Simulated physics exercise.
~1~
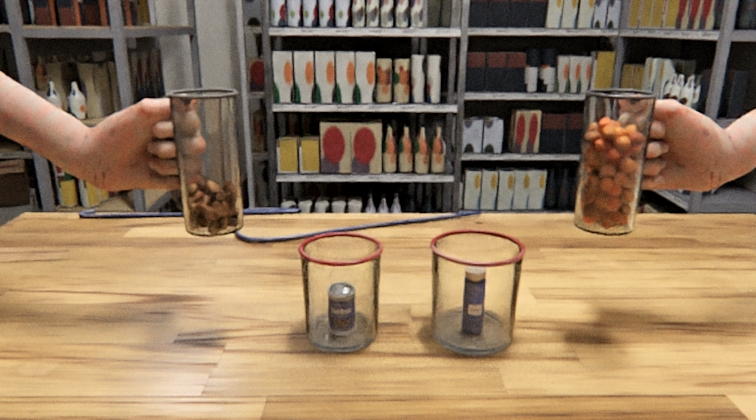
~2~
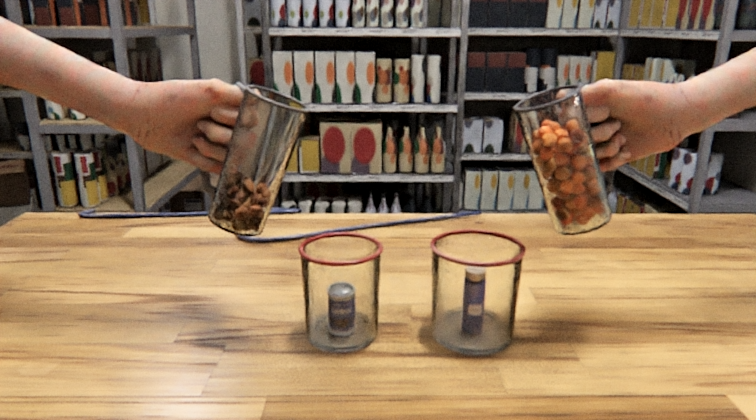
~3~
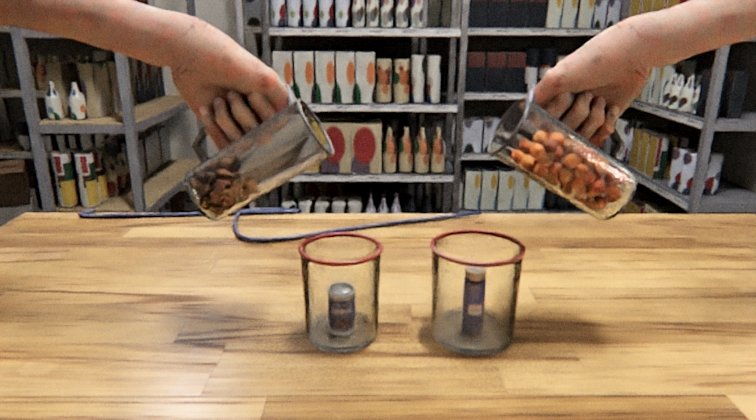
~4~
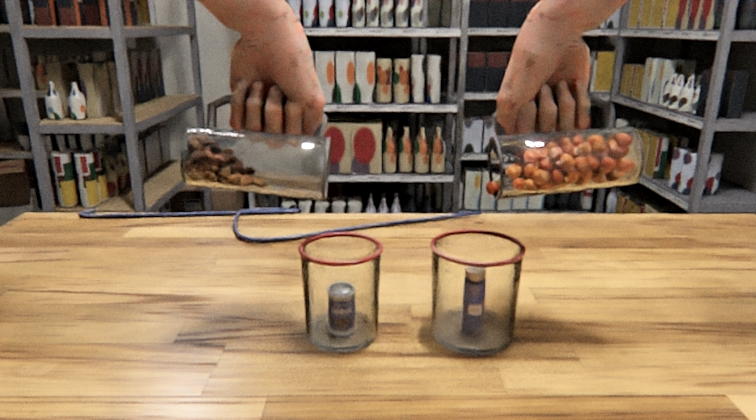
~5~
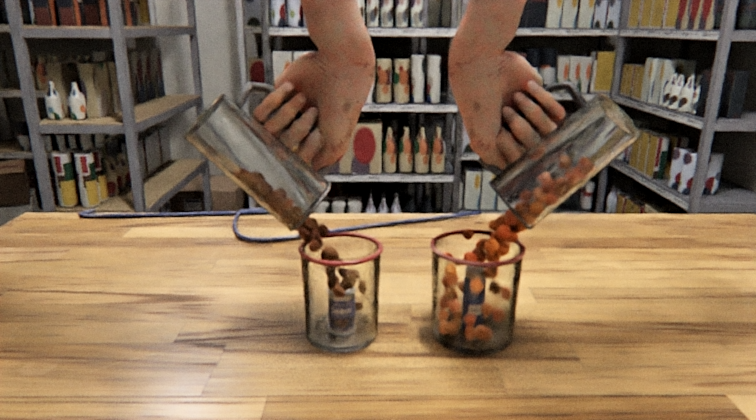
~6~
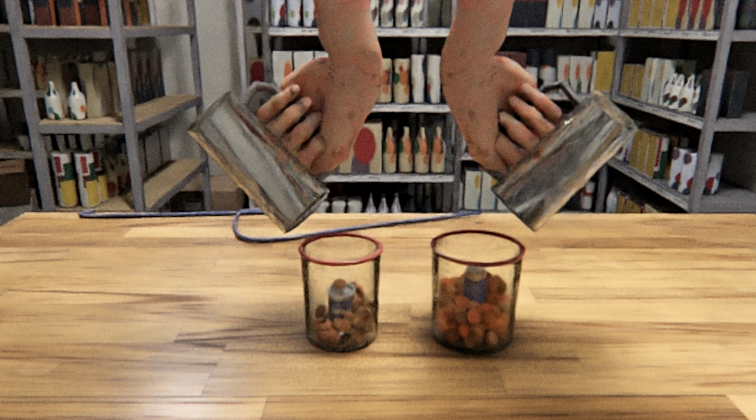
In the video, two hands tip glass mugs, pouring brown pieces into a left red-rimmed glass and orange pieces into a right one, each holding a small upright object. The mugs end up empty, with the pieces settled around both objects, whose tops still show.
